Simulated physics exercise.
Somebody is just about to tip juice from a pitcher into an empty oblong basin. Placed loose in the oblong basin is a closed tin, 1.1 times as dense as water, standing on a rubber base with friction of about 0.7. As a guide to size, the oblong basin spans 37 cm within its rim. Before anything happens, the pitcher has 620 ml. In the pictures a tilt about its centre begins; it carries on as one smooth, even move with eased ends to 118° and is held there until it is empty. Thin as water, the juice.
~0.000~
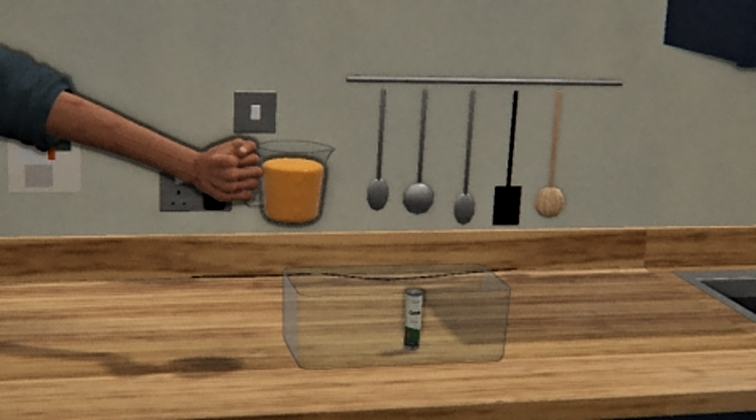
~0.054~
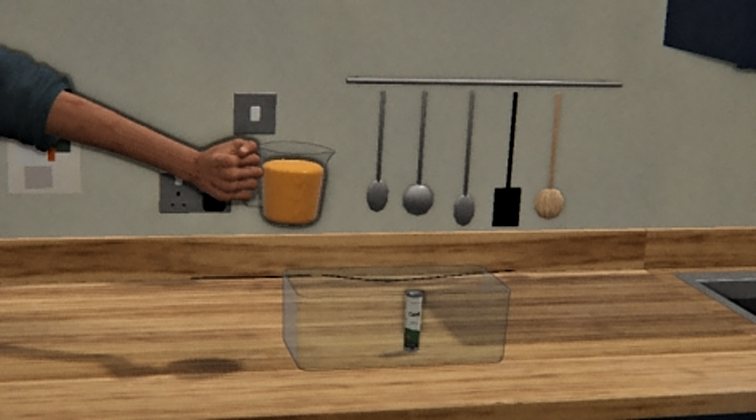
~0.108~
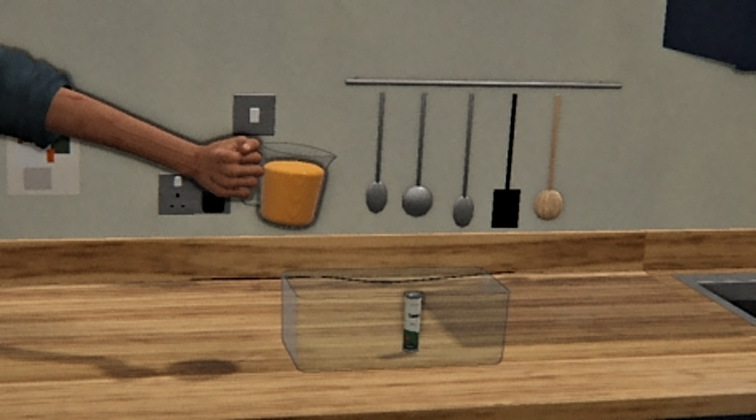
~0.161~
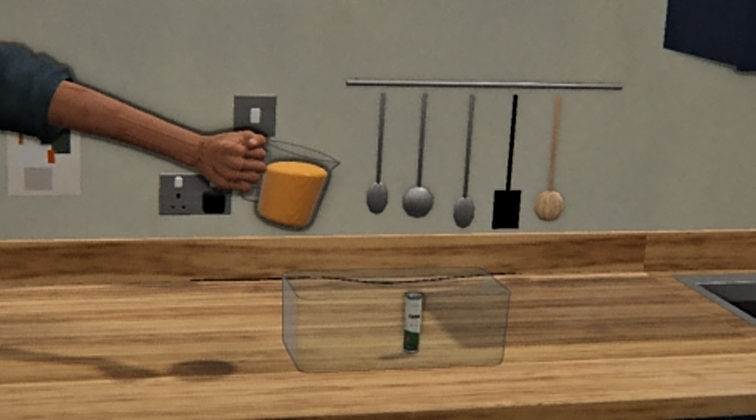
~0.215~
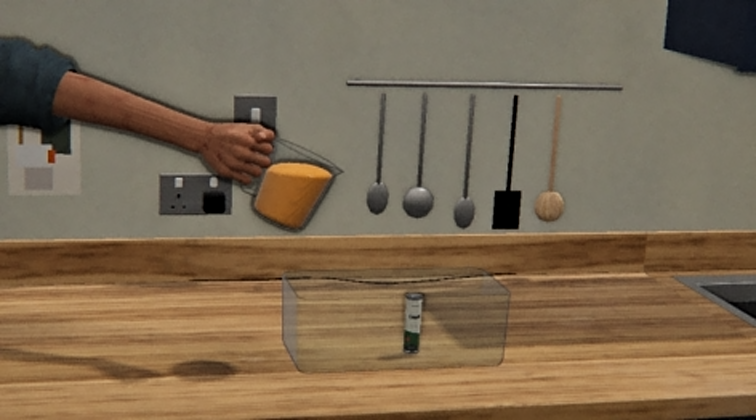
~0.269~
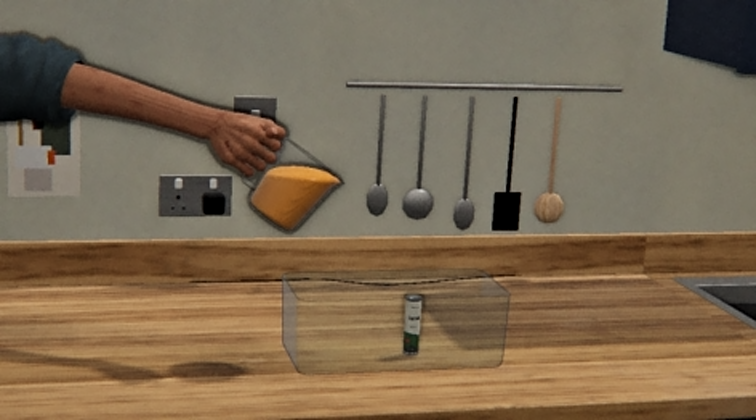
A pitcher of orange juice, held by a hand reaching in from the left, hangs nearly upright above a wooden counter. It then leans steadily further to the right, the juice shifting toward its spout, while the clear oblong basin below, with a small closed tin inside, stays still.
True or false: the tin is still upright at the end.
True.
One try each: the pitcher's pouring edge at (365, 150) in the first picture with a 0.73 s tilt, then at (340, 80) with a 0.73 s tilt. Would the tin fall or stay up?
The tin overturns the first time and stays vertical the second time.
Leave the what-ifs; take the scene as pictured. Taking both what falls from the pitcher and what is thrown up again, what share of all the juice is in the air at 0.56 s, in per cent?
About 34 per cent.
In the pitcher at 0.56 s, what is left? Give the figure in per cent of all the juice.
Near 50 in a hundred.
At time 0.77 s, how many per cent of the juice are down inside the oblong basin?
Near 84 in a hundred.
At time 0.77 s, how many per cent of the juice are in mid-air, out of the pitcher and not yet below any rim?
About 12 % of the total.
By 0.56 s the tilt is 102° and 51 per cent is still to pour; the tin stands where it began.
By 0.77 s the tilt is 118° and 5 per cent is still to pour; the tin stands where it began.
By 0.99 s the tilt is 118° and 0 per cent is still to pour; the tin stands where it began.
By 1.23 s the tilt is 118° and 0 per cent is still to pour; the tin stands where it began.
At rest the tin stands where it began.
